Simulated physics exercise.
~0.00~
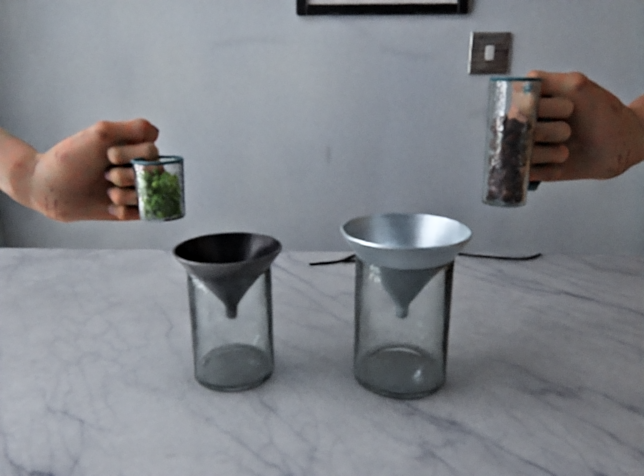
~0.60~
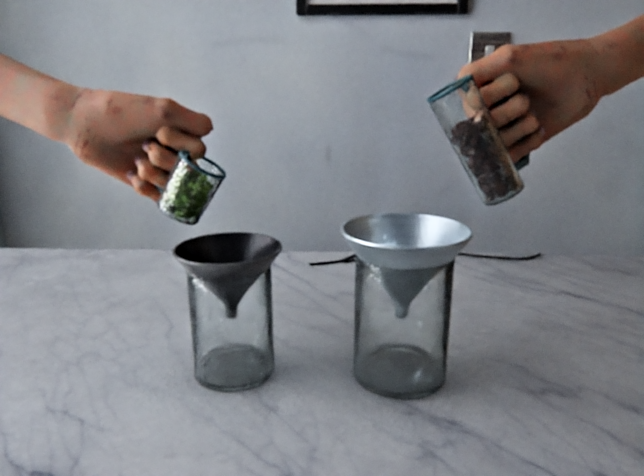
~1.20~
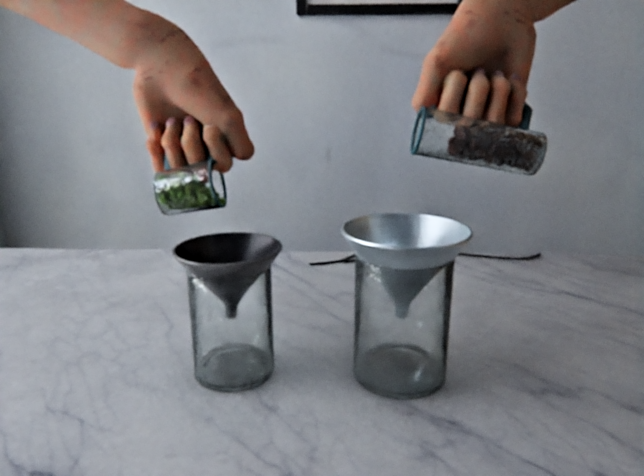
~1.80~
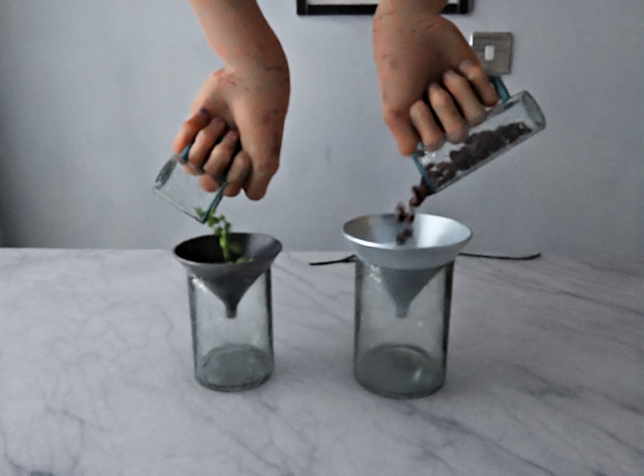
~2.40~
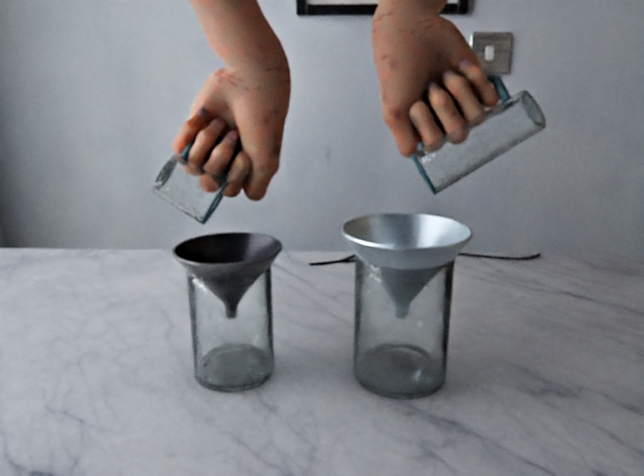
Two hands tipped small glass cups over funnels set in clear jars, spilling green bits into the dark left funnel and dark brown pieces into the silvery right one, until both cups were empty and the jars below still had nothing in them.
